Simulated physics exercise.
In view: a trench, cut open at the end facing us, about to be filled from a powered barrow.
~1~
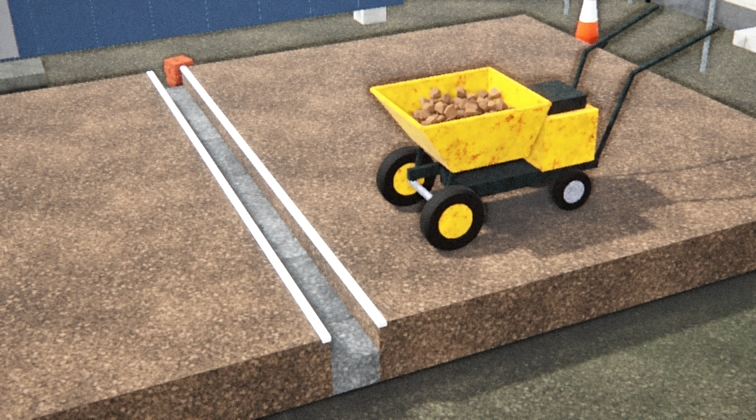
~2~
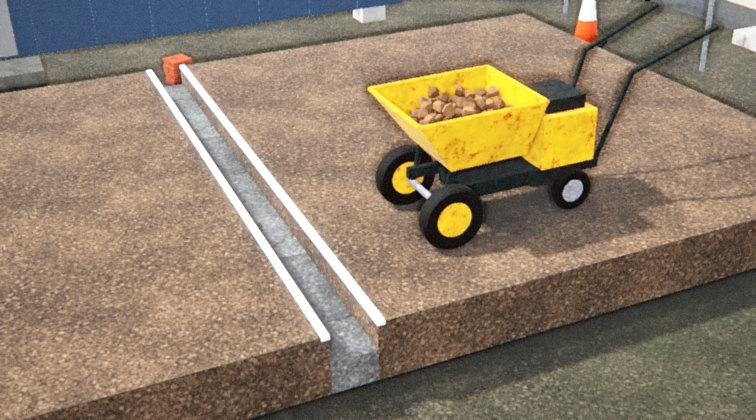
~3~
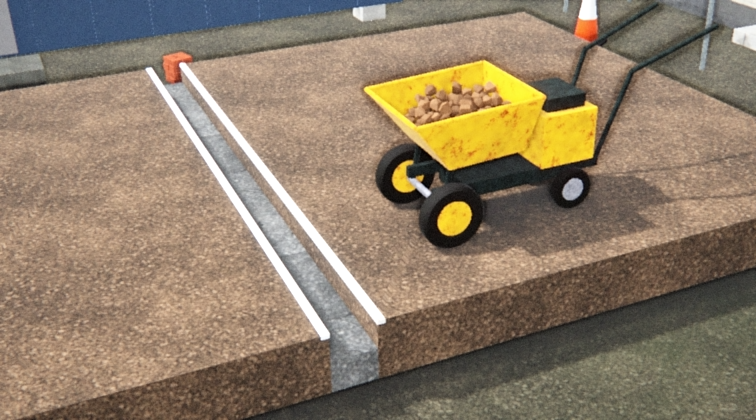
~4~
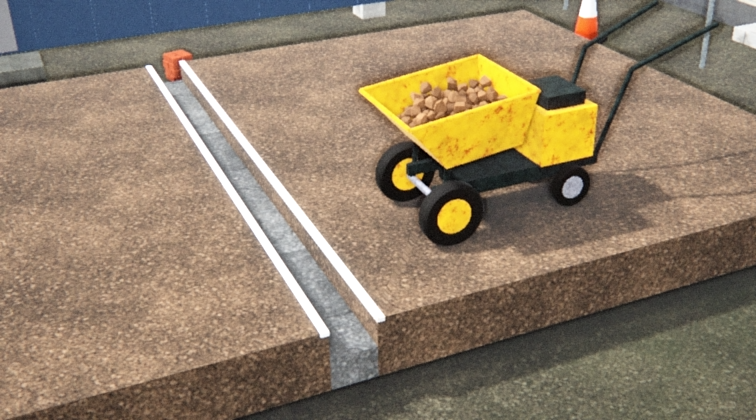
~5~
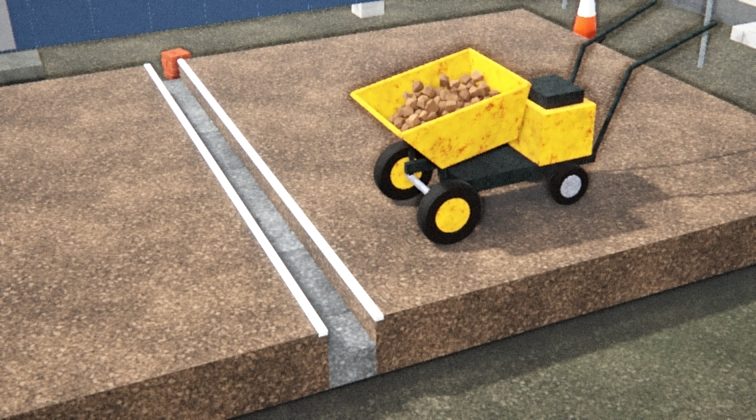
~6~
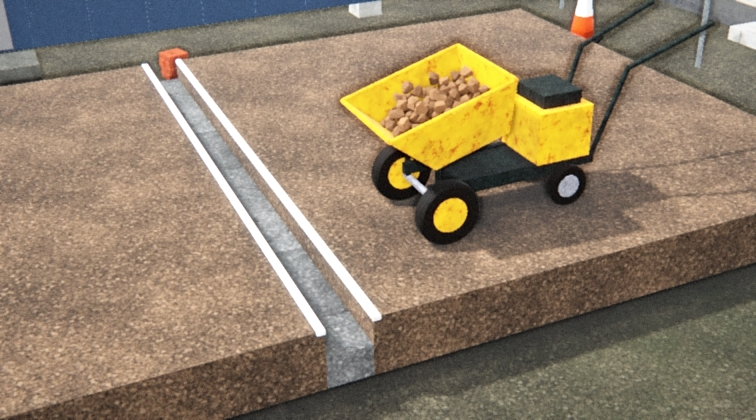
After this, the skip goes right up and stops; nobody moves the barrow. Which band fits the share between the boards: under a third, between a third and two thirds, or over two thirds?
The trench ends with more than two thirds of it.
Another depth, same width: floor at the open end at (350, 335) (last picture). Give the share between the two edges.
Roughly 60 in a hundred.
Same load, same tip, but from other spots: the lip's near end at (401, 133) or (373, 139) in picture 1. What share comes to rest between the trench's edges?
Roughly 70 per cent, and 10 per cent.
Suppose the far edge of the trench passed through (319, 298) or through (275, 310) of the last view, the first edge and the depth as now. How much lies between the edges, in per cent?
First some 60, then 100 per cent.
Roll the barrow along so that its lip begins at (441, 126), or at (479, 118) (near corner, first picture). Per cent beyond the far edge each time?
In turn 0 and 0 in a hundred.
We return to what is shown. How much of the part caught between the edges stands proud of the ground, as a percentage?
About 20 per cent.
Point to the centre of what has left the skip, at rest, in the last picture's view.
Near (300, 257).
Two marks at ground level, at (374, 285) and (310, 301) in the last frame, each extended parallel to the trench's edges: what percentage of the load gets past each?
Near 100 % and 10 %.
Just after the last frame, skip tipped steeply; every one in the skip.
A moment on, skip tipped right over; the larger part in the skip; just a few short of the trench; about a tenth in or heaped over the trench; just a few beyond it; just a few falling.
Further on, skip tipped right over; about a tenth in the skip; about a tenth short of the trench; the larger part in or heaped over the trench; about a tenth beyond it.
When it is over, skip tipped right over; about a tenth in the skip; about a tenth short of the trench; the larger part in or heaped over the trench; about a tenth beyond it.
